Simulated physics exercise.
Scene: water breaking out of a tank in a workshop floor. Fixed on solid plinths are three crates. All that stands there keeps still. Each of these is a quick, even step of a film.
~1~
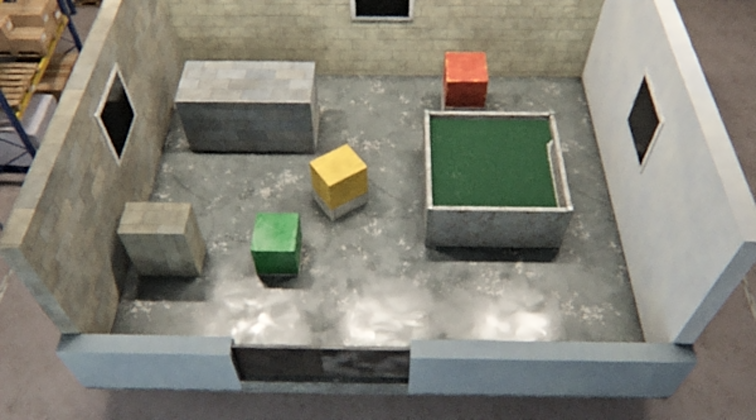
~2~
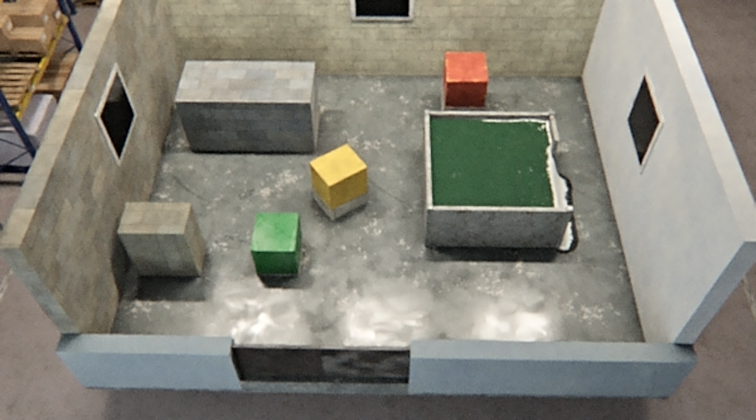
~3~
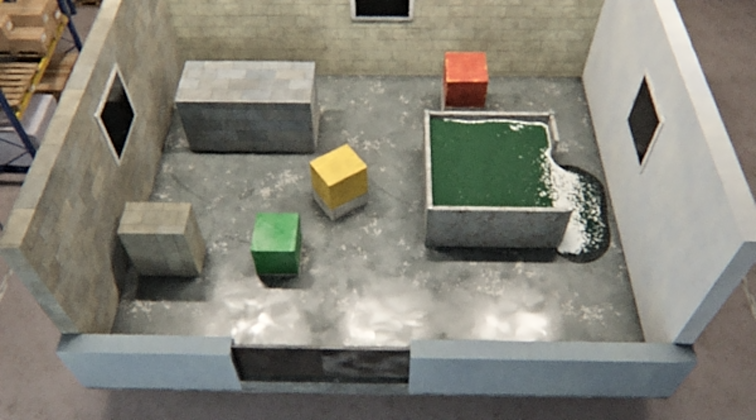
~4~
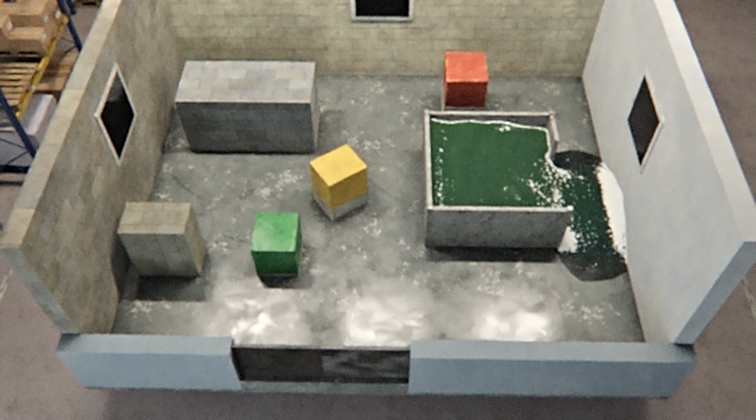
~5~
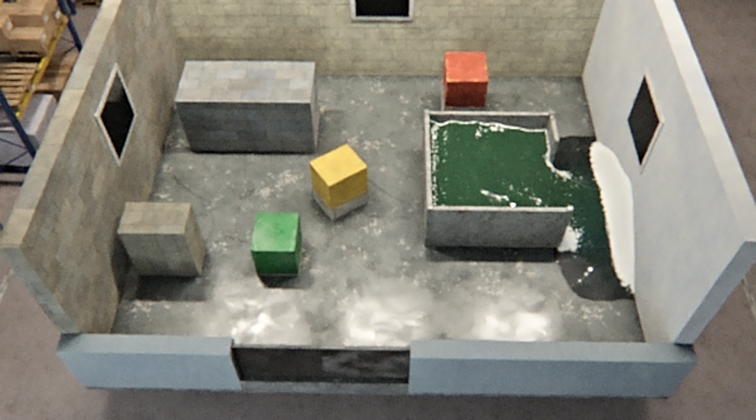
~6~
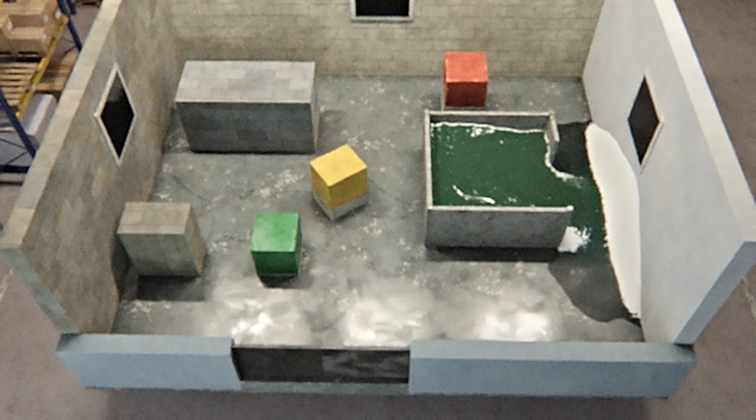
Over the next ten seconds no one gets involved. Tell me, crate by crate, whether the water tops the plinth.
Green crate: Yes, it does. Yellow crate: No, it does not. Red crate: No, it does not.
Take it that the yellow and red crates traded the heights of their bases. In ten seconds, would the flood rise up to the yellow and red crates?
I'd say the yellow crate is unharmed and the red crate is unharmed.
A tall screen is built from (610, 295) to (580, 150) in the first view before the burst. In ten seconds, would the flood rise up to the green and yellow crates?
Green: Reached; yellow: Untouched.
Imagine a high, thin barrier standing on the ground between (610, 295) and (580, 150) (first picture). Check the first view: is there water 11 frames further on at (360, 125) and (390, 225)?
Untouched, untouched.
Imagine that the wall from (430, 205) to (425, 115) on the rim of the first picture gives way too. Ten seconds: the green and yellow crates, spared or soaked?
The green crate is reached; the yellow crate is reached.
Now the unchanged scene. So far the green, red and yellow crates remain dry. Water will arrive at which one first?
I reckon it's the crate marked red.
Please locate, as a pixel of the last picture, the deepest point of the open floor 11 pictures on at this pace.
It should be close to (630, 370).
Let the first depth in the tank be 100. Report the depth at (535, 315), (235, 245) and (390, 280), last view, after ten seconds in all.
The three come to near 6, 12 and 6 per cent respectively.
A moment on, water covers 20 % of the floor; the green crate not reached, the yellow crate not reached, the red crate not reached.
Next, water covers 30 % of the floor; the green crate not reached, the yellow crate not reached, the red crate water round its plinth.
Then, water covers 65 % of the floor; the green crate water round its plinth, the yellow crate water round its plinth, the red crate water round its plinth.
Later, water covers 95 % of the floor; the green crate water round its plinth, the yellow crate water round its plinth, the red crate water round its plinth.
In the end, water covers 100 % of the floor; the green crate was topped, the yellow crate stayed above the water, the red crate stayed above the water.
